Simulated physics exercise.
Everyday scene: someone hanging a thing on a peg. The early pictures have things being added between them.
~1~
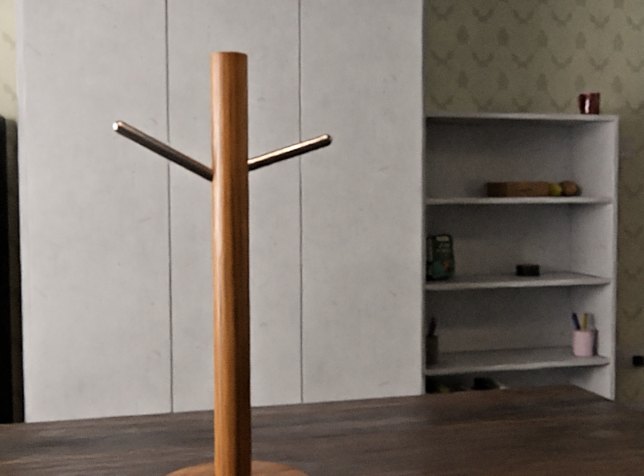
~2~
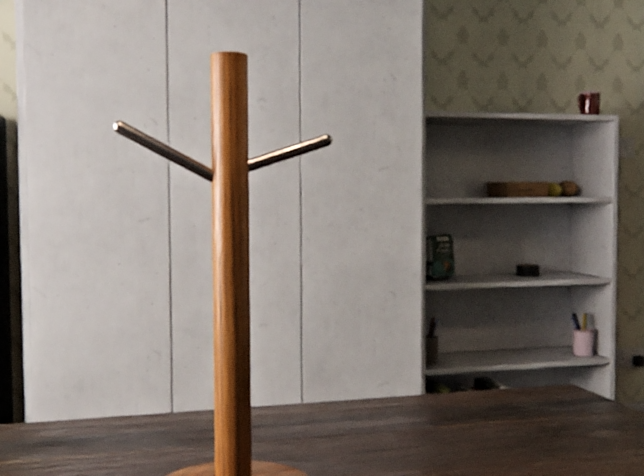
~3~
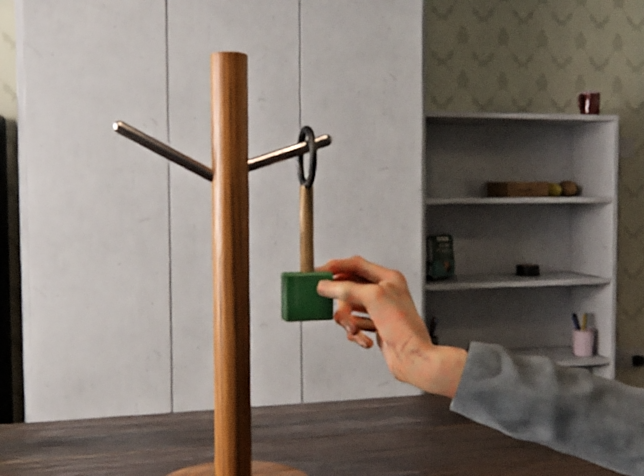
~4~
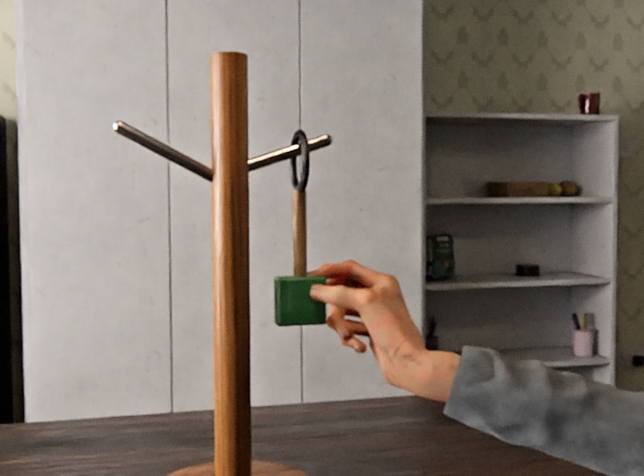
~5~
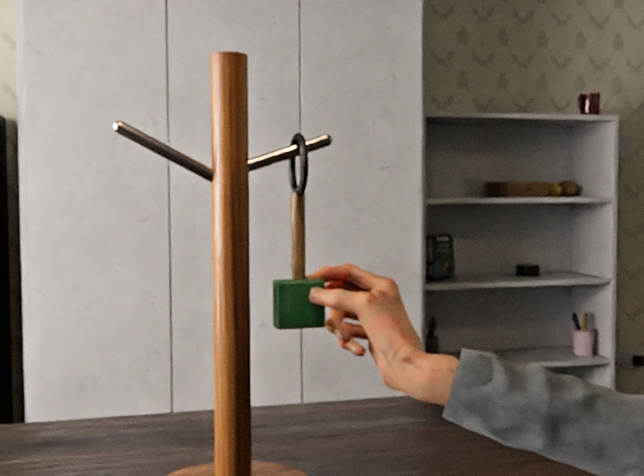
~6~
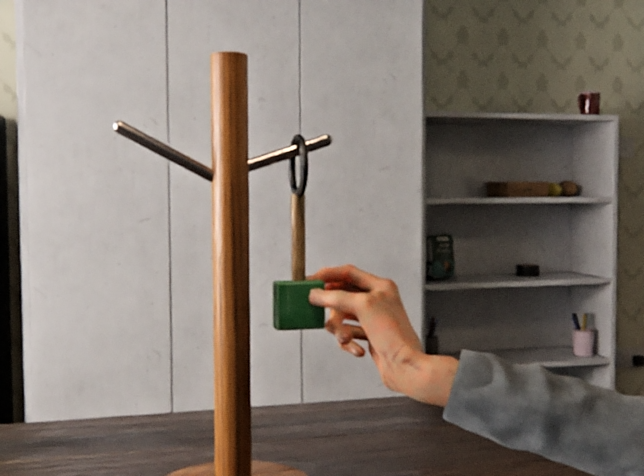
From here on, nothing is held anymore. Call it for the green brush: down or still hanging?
Still hanging.
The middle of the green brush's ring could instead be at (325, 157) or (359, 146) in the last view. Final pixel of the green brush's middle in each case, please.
It stops at around (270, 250) and around (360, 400).
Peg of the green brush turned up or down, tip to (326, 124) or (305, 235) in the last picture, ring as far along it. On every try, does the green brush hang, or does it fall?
Try one, it keeps its place; try two, it tumbles away.
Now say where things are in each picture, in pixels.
The first frame shows peg stand (227, 282).
The second frame shows peg stand (227, 282).
The third frame shows still on the way; green brush (307, 223); peg stand (227, 282).
The fourth frame shows still on the way; green brush (300, 227); peg stand (227, 282).
The fifth frame shows still on the way; green brush (298, 230); peg stand (227, 282).
The sixth frame shows in place, still held; green brush (298, 231); peg stand (227, 282).
Then, 0.14 s after the last picture, green brush tipped 8° from how it was near (288, 240).
At rest, the green brush hangs there, near (268, 246).
